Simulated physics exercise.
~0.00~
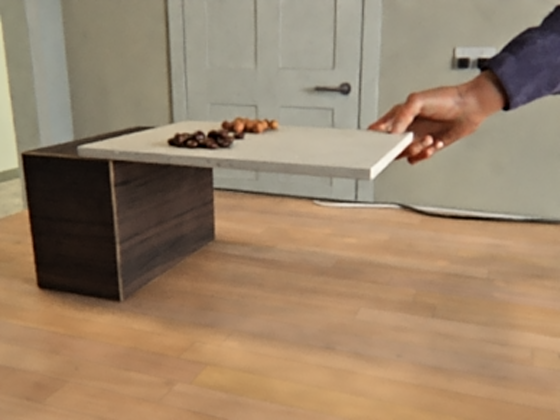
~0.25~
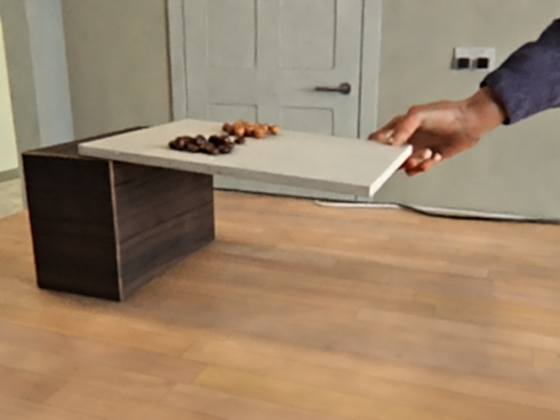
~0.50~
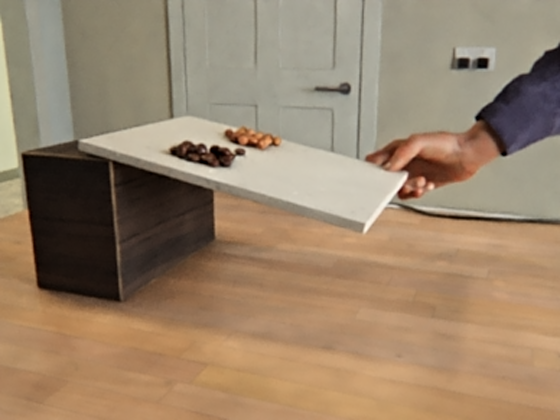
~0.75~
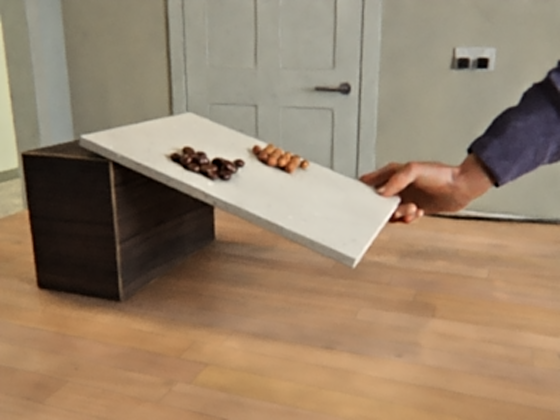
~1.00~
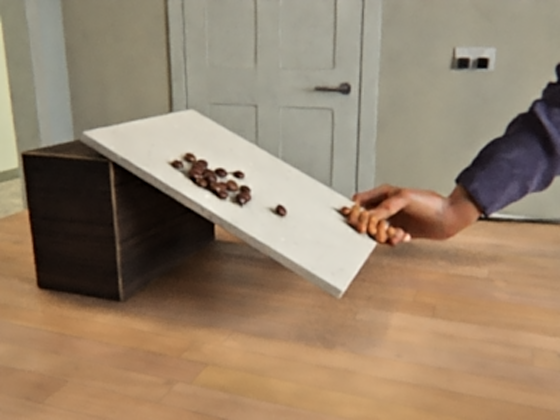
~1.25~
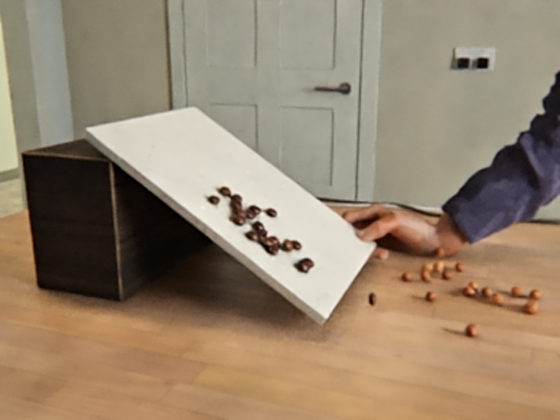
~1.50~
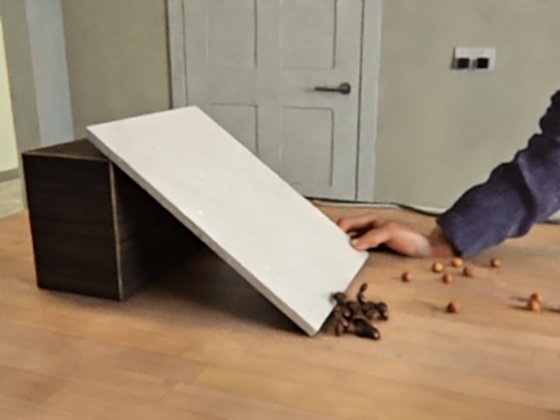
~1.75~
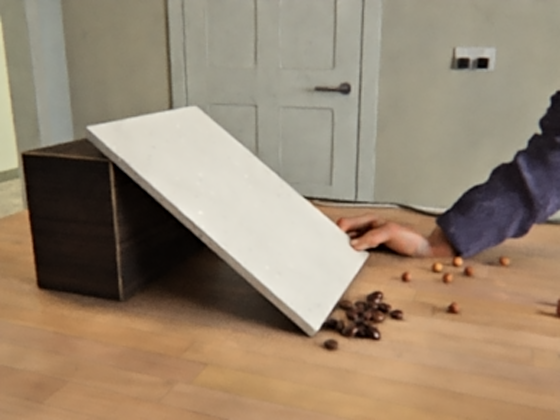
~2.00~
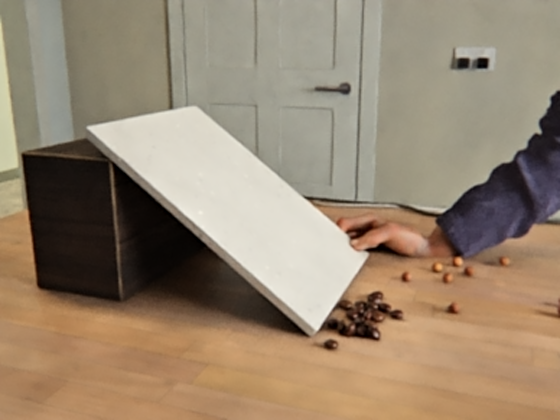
A pale board carrying two small heaps, dark glossy pieces in front and lighter orange-brown ones behind, lies with its left end on a dark block while a hand holds up its right end. The hand steadily lowers that end, and the board tilts. The lighter pieces slide first, running down past the fingers and scattering across the wooden surface. The dark ones start later, slipping down in a loose cluster as the slope steepens. They gather at the board's foot. Finally the board rests steeply, with the lighter pieces spread farther to the right.
